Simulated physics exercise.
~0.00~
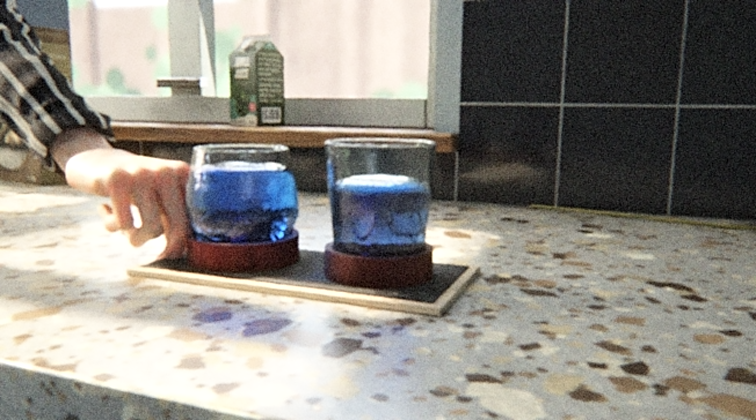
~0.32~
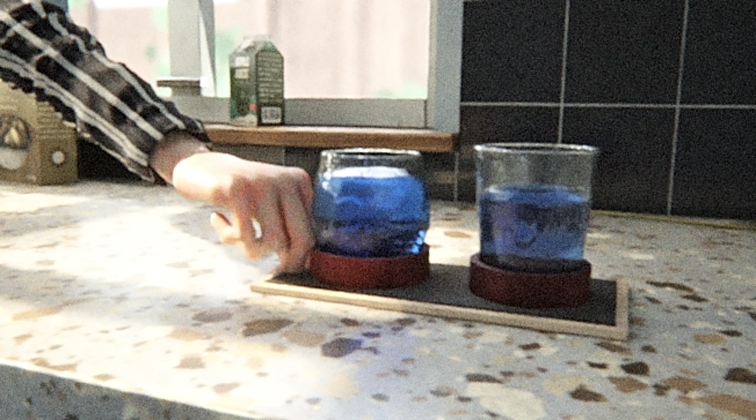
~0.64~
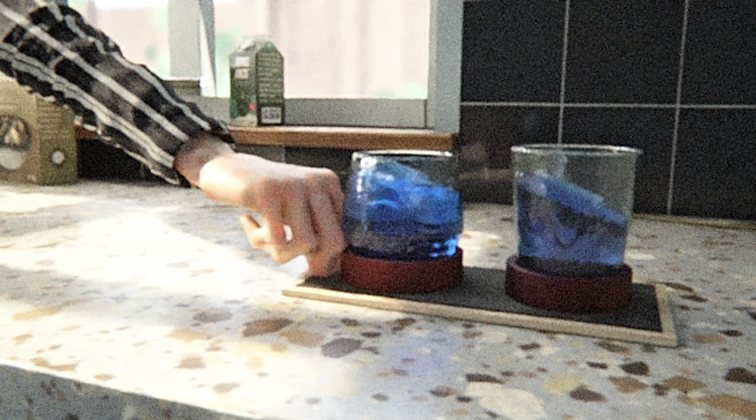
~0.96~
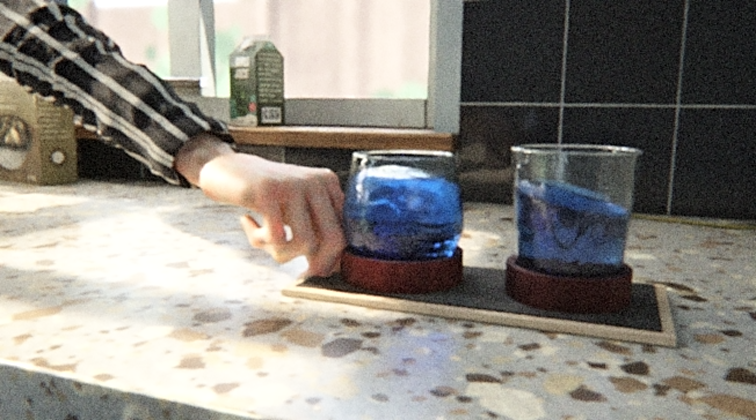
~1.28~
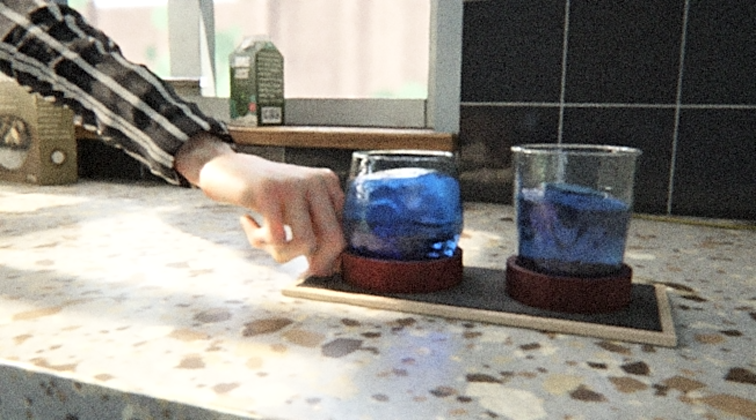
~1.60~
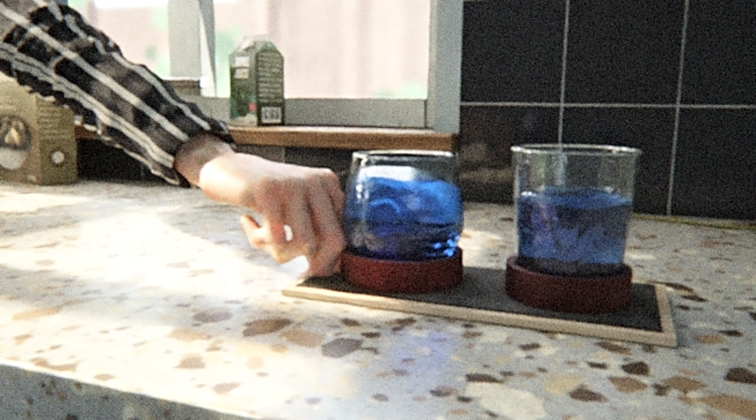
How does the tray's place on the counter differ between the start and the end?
At the start the tray sits left of where it finishes, with its left end below the window. By the end it is farther to the right along the counter, with the drinking glass in front of the dark tiles.
